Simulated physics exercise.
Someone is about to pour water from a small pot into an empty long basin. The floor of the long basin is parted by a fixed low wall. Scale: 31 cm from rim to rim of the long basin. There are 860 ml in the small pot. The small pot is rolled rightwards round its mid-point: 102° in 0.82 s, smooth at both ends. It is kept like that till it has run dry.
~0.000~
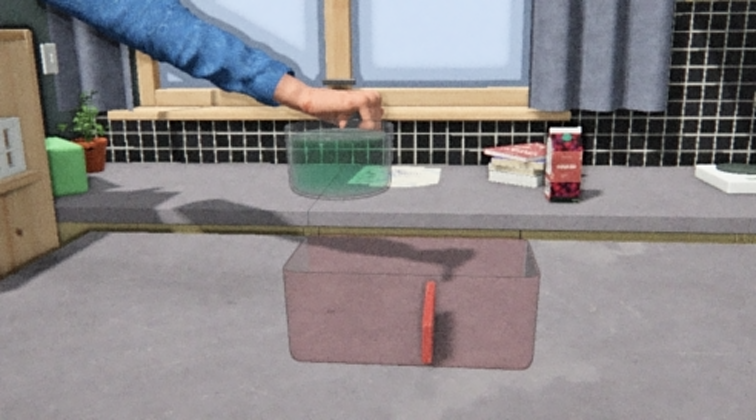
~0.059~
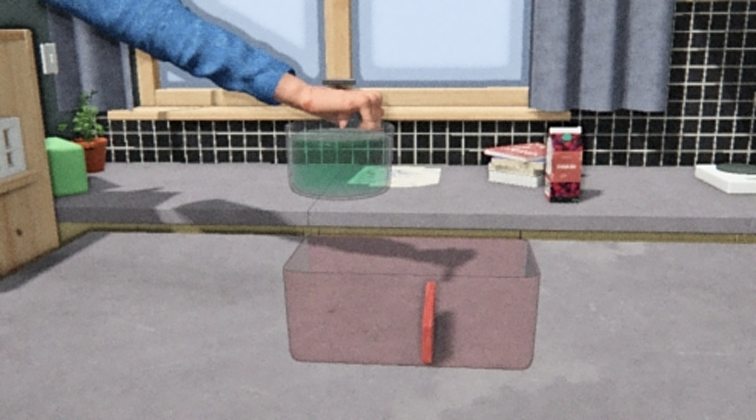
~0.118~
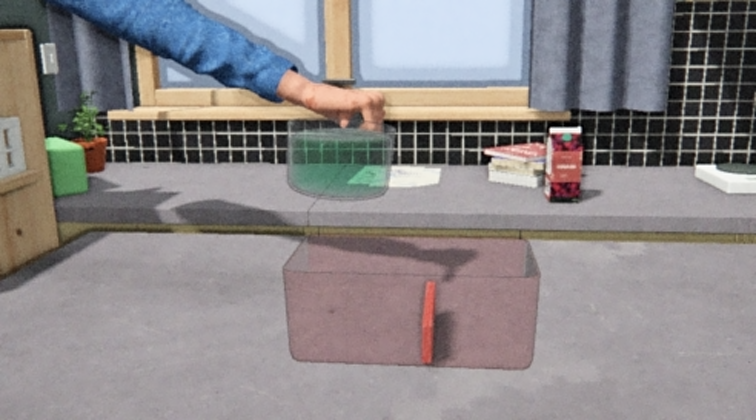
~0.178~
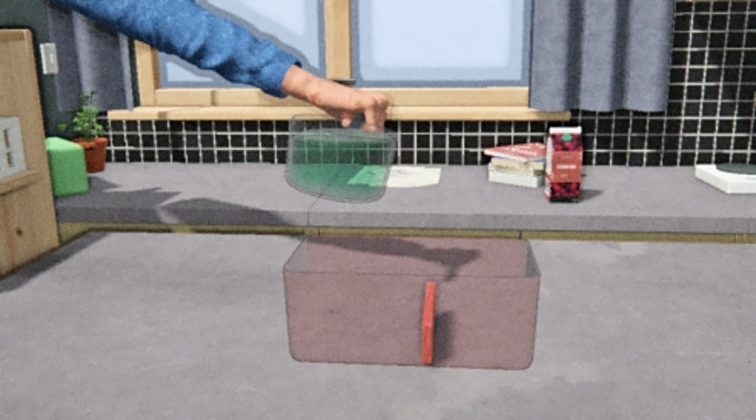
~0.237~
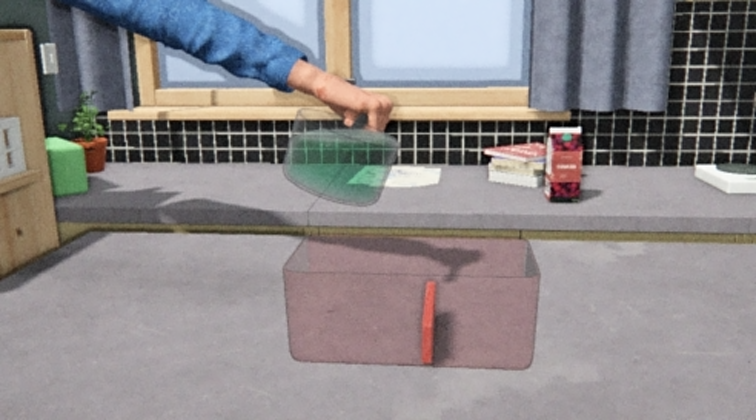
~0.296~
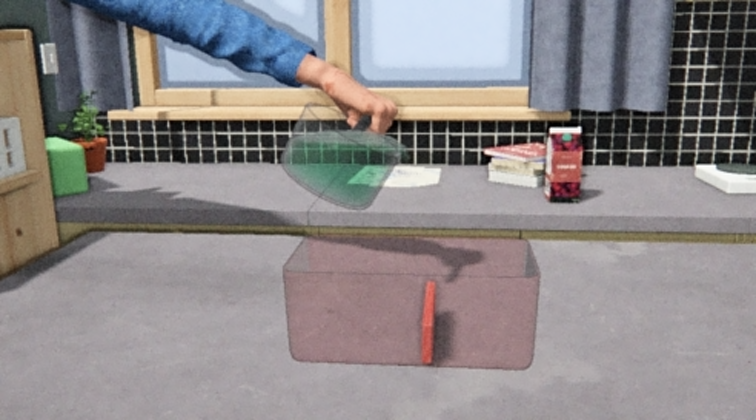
Small clear pot of green liquid tilting steadily rightwards in a blue-sleeved person's hand above a long transparent pinkish basin.
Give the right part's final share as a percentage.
About 67 per cent.
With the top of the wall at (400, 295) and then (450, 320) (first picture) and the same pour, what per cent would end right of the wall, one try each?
First 95, then 40 per cent.
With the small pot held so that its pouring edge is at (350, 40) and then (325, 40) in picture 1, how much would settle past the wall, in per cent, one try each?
First 45, then 5 per cent.
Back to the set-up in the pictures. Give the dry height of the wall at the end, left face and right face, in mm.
Some 40 mm on the left and 20 mm on the right.
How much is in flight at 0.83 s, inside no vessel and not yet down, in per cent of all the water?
Near 7 in a hundred.
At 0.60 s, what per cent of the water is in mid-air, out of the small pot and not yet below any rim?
Near 32 in a hundred.
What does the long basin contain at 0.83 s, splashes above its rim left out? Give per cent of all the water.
Near 84 in a hundred.
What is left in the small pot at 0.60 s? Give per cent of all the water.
Some 40 per cent.
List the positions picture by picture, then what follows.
In the first picture, tilt 0°; pouring edge (392, 127); surface from (290, 135) to (390, 135); the long basin's rim runs from (295, 253) to (533, 258); the wall's top is at (429, 303).
In the second picture, tilt 1°; pouring edge (392, 129); surface from (291, 135) to (391, 136).
In the third picture, tilt 5°; pouring edge (394, 132); surface from (293, 134) to (392, 137).
In the fourth picture, tilt 11°; pouring edge (397, 138); surface from (294, 135) to (394, 138).
In the fifth picture, tilt 20°; pouring edge (399, 147); surface from (294, 136) to (399, 141).
In the sixth picture, tilt 29°; pouring edge (400, 157); surface from (291, 142) to (401, 149); 3 per cent is over the edge.
After 0.60 s the tilt is 85° and 40 per cent is still to pour, 1 is left of the wall and 26 right of it.
After 0.83 s the tilt is 102° and 9 per cent is still to pour, 16 is left of the wall and 68 right of it.
After 1.06 s the tilt is 102° and 1 per cent is still to pour, 30 is left of the wall and 67 right of it.
After 1.32 s the tilt is 102° and 0 per cent is still to pour, 32 is left of the wall and 67 right of it.
In the end 32 per cent lies left of the wall, 67 right of it and 1 outside.
